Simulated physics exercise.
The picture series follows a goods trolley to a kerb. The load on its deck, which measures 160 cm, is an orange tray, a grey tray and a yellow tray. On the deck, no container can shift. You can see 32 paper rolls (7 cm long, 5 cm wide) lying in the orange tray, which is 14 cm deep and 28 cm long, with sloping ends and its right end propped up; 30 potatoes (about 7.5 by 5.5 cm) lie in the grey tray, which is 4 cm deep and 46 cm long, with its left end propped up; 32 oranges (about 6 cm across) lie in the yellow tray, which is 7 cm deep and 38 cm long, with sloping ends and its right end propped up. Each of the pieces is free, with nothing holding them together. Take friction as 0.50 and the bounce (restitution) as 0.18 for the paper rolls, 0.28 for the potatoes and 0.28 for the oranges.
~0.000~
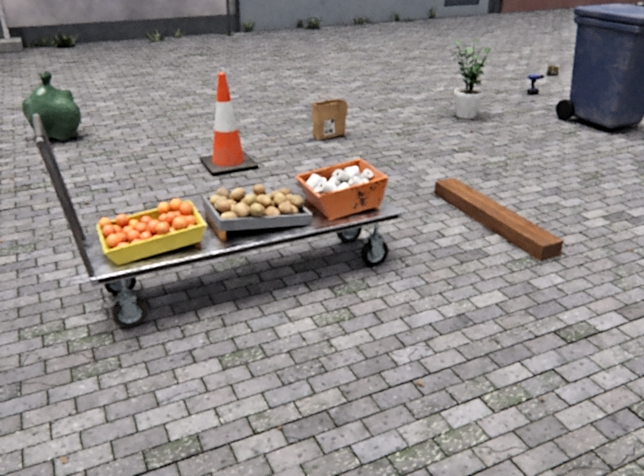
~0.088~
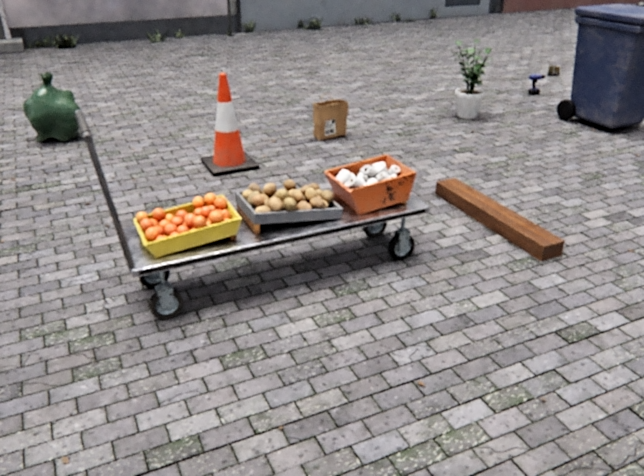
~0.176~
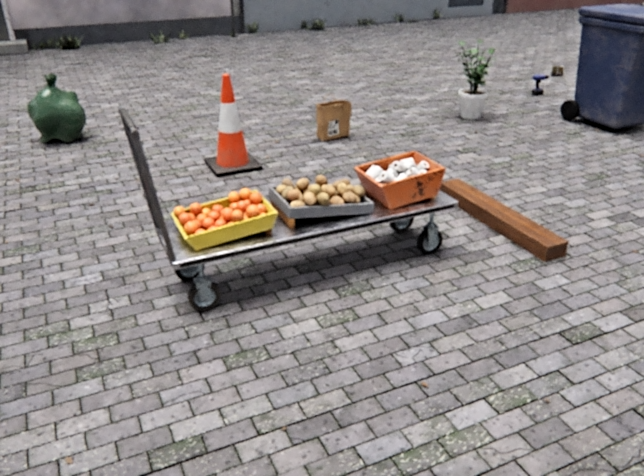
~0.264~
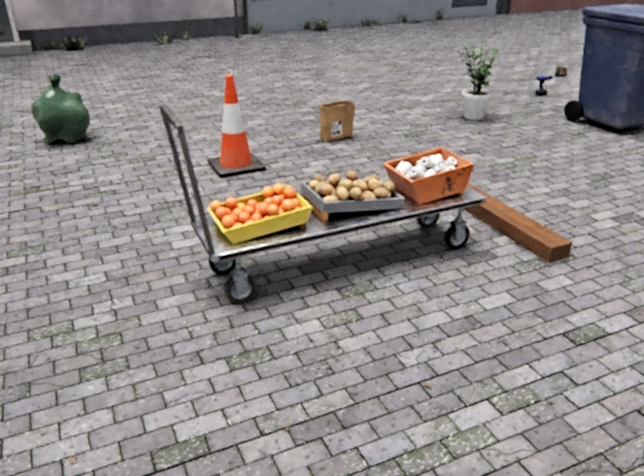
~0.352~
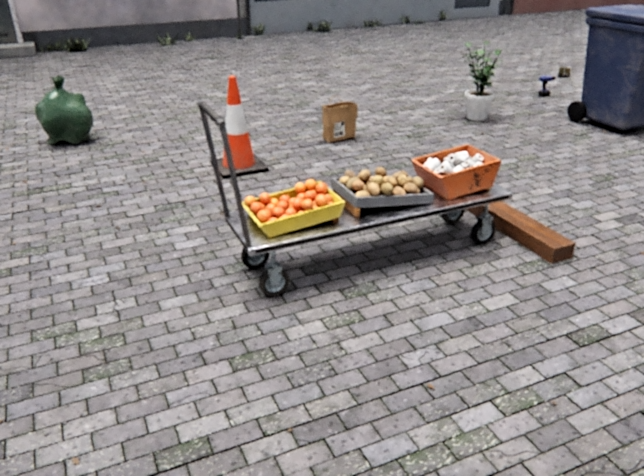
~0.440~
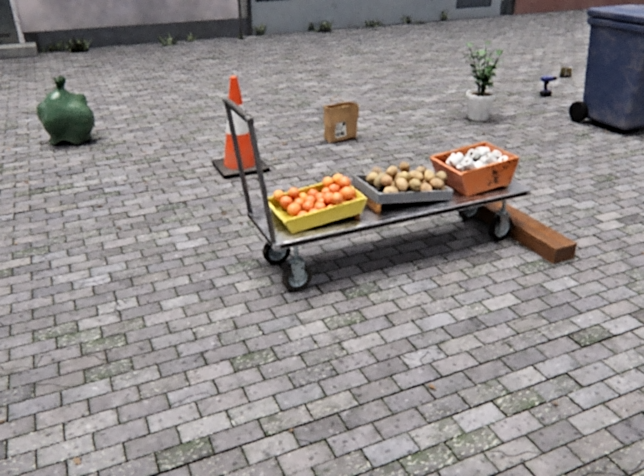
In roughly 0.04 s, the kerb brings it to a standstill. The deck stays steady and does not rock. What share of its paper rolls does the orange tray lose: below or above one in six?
It sheds under a sixth of them.
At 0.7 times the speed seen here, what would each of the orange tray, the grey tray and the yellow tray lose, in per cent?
In that case orange tray 0, grey tray 20, yellow tray 0 per cent.
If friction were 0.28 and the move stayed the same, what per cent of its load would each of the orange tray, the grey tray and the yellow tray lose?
In that setup orange tray sheds 0 percent, grey tray sheds 10 percent, and yellow tray sheds 10 percent.
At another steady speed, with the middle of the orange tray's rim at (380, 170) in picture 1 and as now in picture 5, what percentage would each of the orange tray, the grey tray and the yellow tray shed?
That would give orange tray 0 %, grey tray 20 % and yellow tray 0 %.
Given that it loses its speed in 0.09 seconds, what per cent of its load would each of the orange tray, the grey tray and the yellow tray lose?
In that case orange tray 0, grey tray 30 and yellow tray 10 per cent.
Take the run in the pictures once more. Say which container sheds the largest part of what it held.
Grey tray.
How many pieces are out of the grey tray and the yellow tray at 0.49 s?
Estimate at that time - grey tray 2, yellow tray 0, give or take.
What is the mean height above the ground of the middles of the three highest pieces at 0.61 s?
About 60 cm.
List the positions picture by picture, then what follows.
In the first picture (we follow the rim corner now nearest the camera; the camera pans a little), orange tray at (320, 195); yellow tray at (107, 251); 80 cm still to roll; nothing out yet.
In the second picture, orange tray at (351, 190); yellow tray at (147, 244); 63 cm still to roll.
In the third picture, orange tray at (383, 185); yellow tray at (187, 237); 46 cm still to roll.
In the fourth picture, orange tray at (413, 181); yellow tray at (225, 231); 29 cm still to roll.
In the fifth picture, orange tray at (442, 176); yellow tray at (262, 225); 12 cm still to roll.
In the sixth picture, orange tray at (462, 173); yellow tray at (286, 220); stopped; nothing out yet.
After 0.49 s, 0 of 32 out of the orange tray, 2 of 30 out of the grey tray and 0 of 32 out of the yellow tray.
After 0.61 s, 1 of 32 out of the orange tray, 7 of 30 out of the grey tray and 3 of 32 out of the yellow tray.
After 0.84 s, 1 of 32 out of the orange tray, 8 of 30 out of the grey tray and 6 of 32 out of the yellow tray.
Final count (at 1.35 s), 1 of 32 out of the orange tray, 9 of 30 out of the grey tray and 6 of 32 out of the yellow tray. Asked share, 1 of 32, 3 per cent.
